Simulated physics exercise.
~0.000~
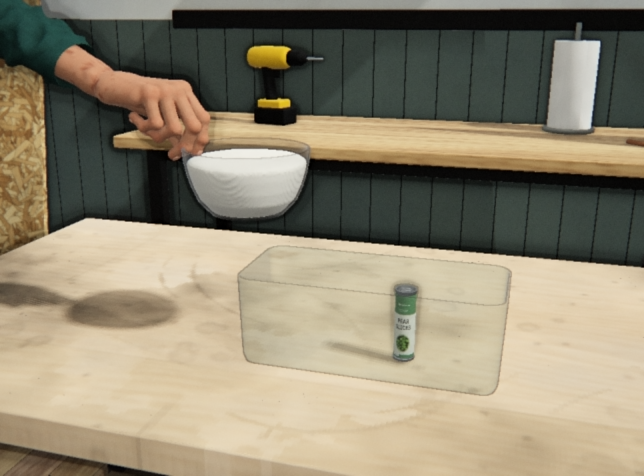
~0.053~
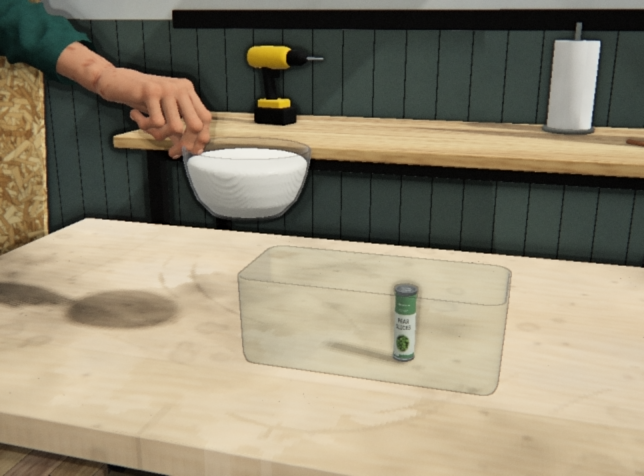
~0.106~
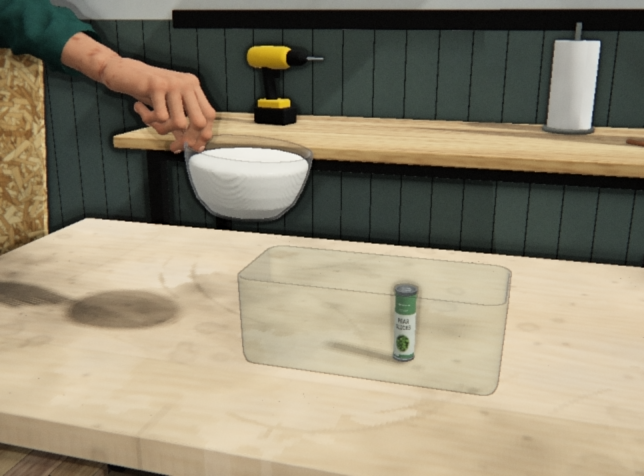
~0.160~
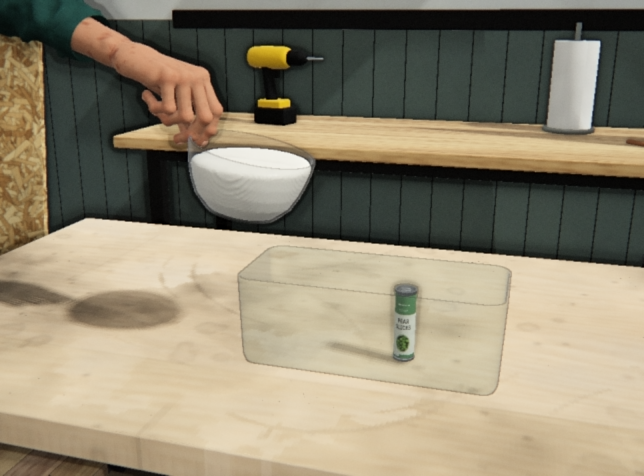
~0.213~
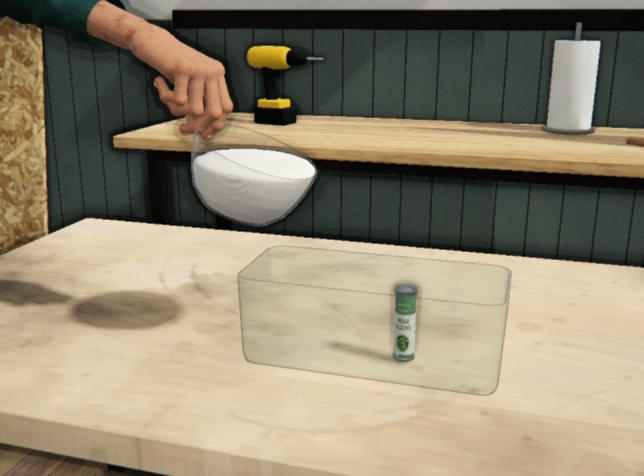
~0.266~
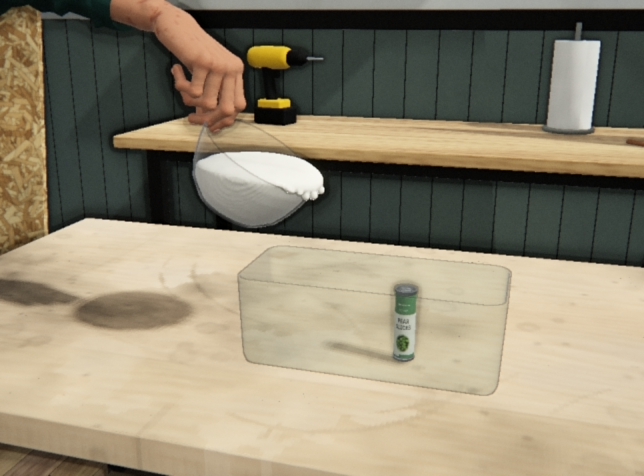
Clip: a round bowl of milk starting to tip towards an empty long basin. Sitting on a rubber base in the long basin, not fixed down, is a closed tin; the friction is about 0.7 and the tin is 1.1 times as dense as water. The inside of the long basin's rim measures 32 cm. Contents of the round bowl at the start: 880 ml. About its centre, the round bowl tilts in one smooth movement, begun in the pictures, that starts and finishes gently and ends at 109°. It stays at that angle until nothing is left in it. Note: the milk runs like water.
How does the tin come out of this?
Here's my call: It does not tip.
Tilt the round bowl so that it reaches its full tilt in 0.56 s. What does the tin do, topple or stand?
Outcome - the tin ends up overturned.
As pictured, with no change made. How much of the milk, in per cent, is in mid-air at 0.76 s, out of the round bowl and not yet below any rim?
Roughly 3 per cent.
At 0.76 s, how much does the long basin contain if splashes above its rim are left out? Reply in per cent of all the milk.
Around 96 in a hundred.
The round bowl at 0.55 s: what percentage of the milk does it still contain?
I'd estimate some 20 % remains.
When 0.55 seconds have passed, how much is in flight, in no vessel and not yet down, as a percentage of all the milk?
26 %.
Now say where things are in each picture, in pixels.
The first frame shows tilt 0°; pouring edge (306, 152); surface from (195, 156) to (305, 163); the long basin's rim runs from (254, 262) to (509, 287); the tin's top is at (406, 292).
The second frame shows tilt 1°; pouring edge (307, 154); surface from (195, 155) to (305, 163).
The third frame shows tilt 6°; pouring edge (309, 159); surface from (197, 153) to (307, 165).
The fourth frame shows tilt 13°; pouring edge (311, 167); surface from (199, 154) to (310, 167).
The fifth frame shows tilt 22°; pouring edge (313, 178); surface from (202, 155) to (314, 172); 1 per cent is over the edge.
The sixth frame shows tilt 33°; pouring edge (312, 191); surface from (204, 158) to (313, 185); 6 per cent is over the edge.
After 0.55 s the tilt is 95° and 19 per cent is still to pour; the tin stands where it began.
After 0.76 s the tilt is 109° and 0 per cent is still to pour; the tin stands where it began.
After 0.98 s the tilt is 109° and 0 per cent is still to pour; the tin leans 6°.
After 1.22 s the tilt is 109° and 0 per cent is still to pour; the tin leans 6°.
In the end the tin stands where it began.
